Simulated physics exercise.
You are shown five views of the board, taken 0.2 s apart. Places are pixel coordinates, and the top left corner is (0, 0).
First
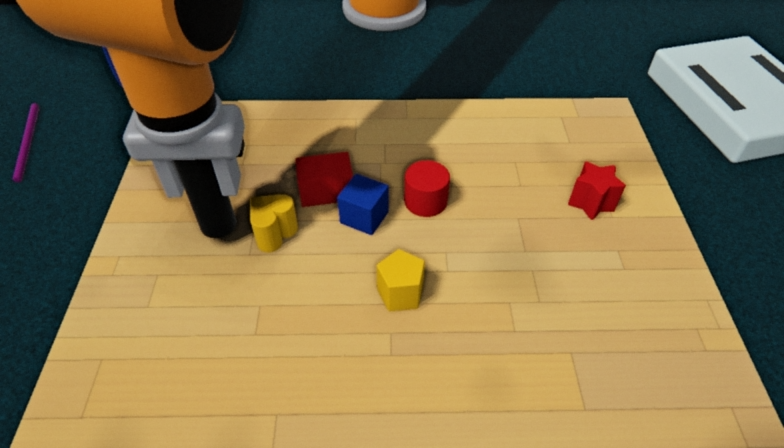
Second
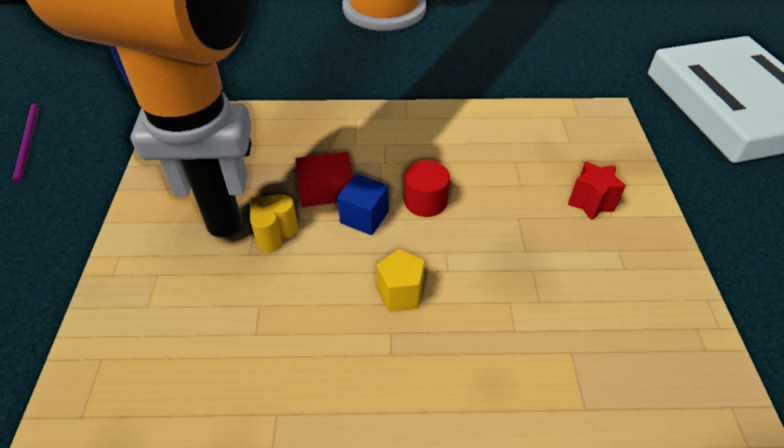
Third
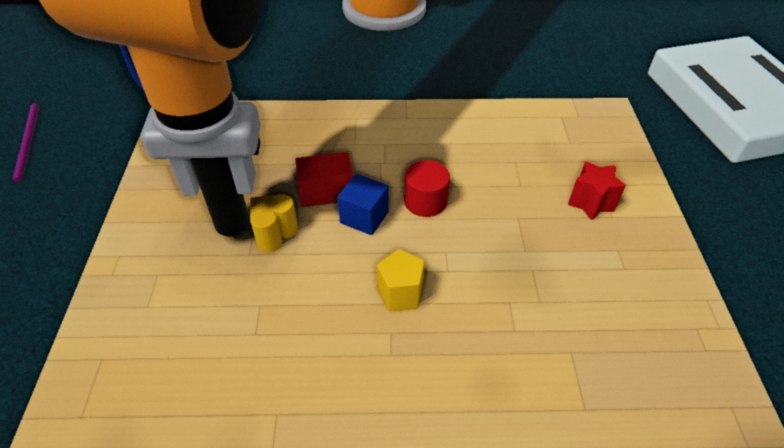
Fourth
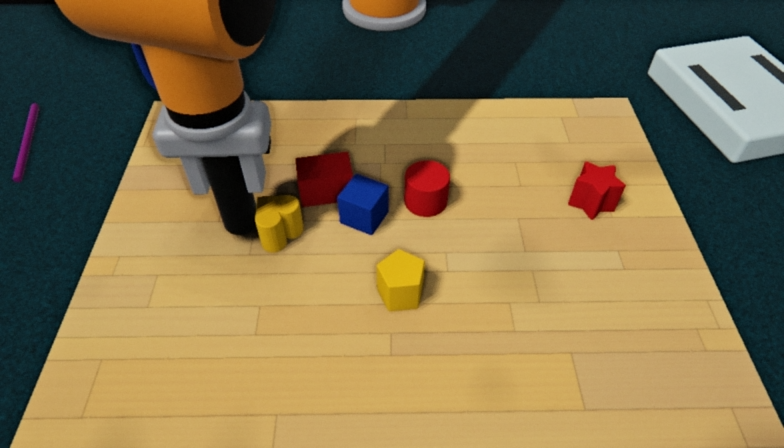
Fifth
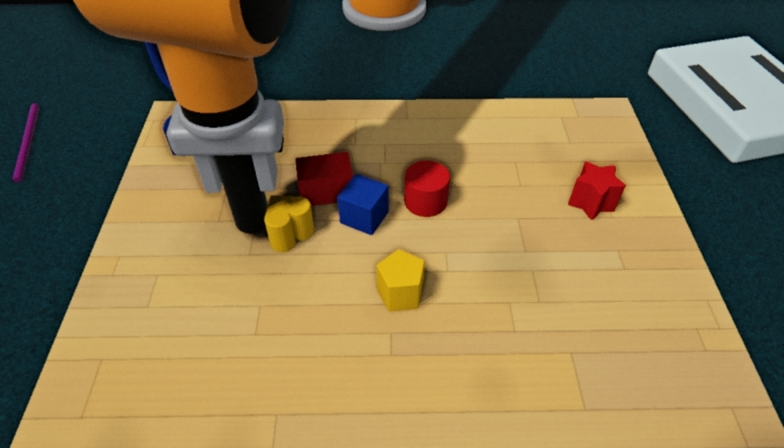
An orange robotic arm with a grey mount and a black tool reaches down over the left side of a light wooden board, seen from a fixed, raised view. A yellow heart block sits beside the tool, with red and blue blocks near the centre, a yellow pentagon below them and a red star at right. The arm slides slightly right, nudging the heart a short way while the other blocks stay still.
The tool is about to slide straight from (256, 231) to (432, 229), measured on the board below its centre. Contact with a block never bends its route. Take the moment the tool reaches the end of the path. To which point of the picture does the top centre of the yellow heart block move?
The centre of its top will be at (402, 231).
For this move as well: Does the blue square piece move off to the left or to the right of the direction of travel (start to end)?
It moves off to the left.
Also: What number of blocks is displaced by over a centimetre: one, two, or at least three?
Count: Three or more.
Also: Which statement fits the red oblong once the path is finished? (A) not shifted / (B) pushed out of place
A (not shifted)
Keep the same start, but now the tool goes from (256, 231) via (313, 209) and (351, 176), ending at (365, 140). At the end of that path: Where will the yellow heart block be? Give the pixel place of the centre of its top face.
Pixel (324, 206).
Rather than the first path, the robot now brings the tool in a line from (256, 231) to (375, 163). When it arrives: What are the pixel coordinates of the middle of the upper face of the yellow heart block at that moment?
In the picture, that point is around (309, 204).
What follows on the original path. One third of the way, tool at (314, 219); yellow heart block at (344, 214), turned 25° clockwise.
Two thirds of the way, tool at (374, 218); yellow heart block at (389, 228), turned 75° clockwise; blue square piece at (400, 178), turned 45° anticlockwise; red circular block at (440, 170).
At the end, tool at (433, 218); yellow heart block at (402, 231), turned 100° clockwise; red oblong not moved; blue square piece at (415, 175), turned 110° anticlockwise; yellow pentagonal block at (402, 271); red circular block at (454, 158).
